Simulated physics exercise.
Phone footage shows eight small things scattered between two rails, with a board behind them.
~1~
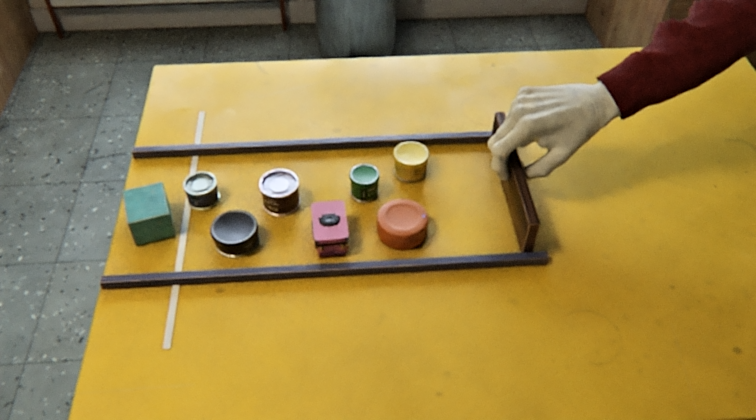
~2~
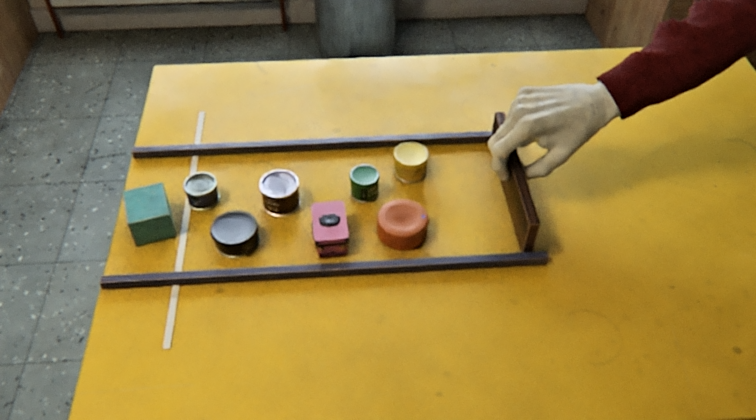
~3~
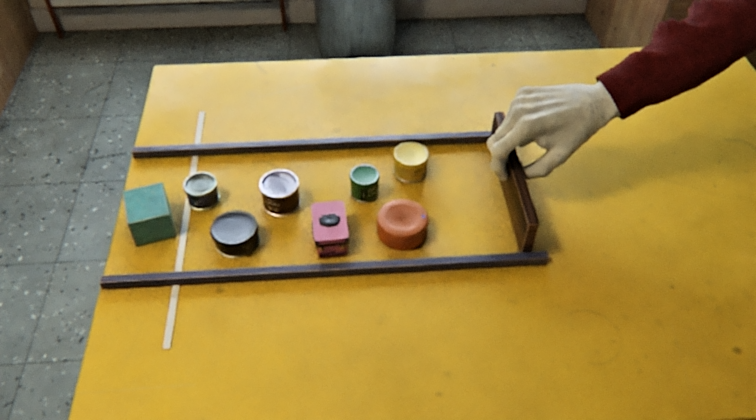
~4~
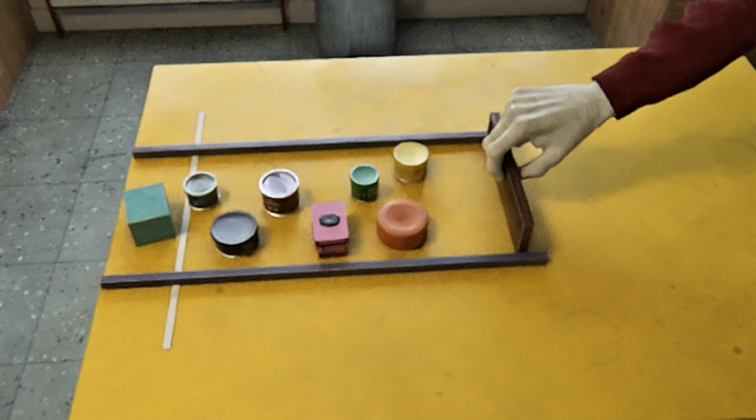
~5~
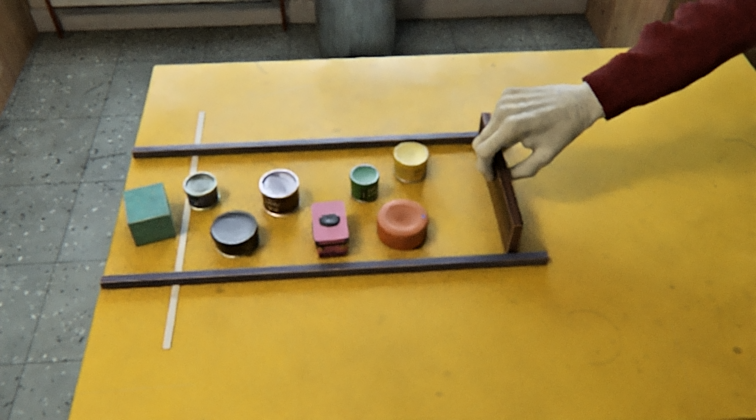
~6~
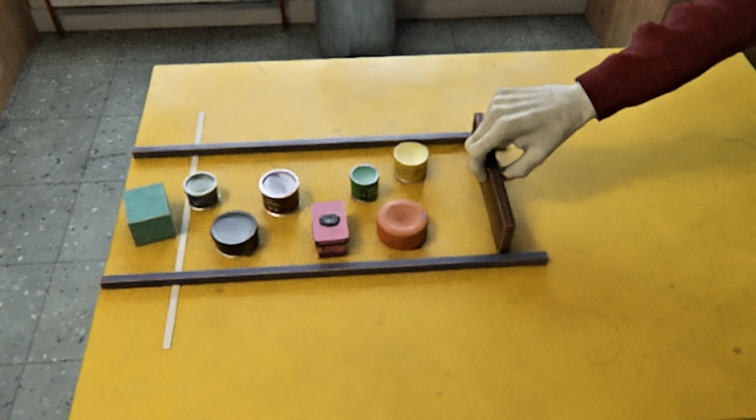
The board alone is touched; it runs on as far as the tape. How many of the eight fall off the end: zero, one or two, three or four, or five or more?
From what I see, the table loses one or two of them.
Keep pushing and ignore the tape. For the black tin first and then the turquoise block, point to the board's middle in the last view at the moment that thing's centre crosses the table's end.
First near (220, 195), second near (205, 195).
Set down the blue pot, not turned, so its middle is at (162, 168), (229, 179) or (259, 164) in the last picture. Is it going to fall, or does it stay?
Results by place: It remains there; it remains there; it remains there.
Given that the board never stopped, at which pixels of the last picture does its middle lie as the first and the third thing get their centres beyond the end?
At (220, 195) for the first, at (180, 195) for the third.
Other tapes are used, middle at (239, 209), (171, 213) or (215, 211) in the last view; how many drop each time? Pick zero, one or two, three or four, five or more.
Not one; three to four; 1 or 2.
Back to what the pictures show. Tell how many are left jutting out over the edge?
Count of overhanging things: 1.
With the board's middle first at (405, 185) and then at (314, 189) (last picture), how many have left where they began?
2 at one spot and 6 at the other.
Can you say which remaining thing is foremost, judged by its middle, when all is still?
The pink case is the one.
Early on, none off yet; turquoise block at rest near (149, 214); blue pot at rest near (202, 191); black tin at rest near (235, 234).
Finally, the number that fall off is one or two; lost, black tin and turquoise block.
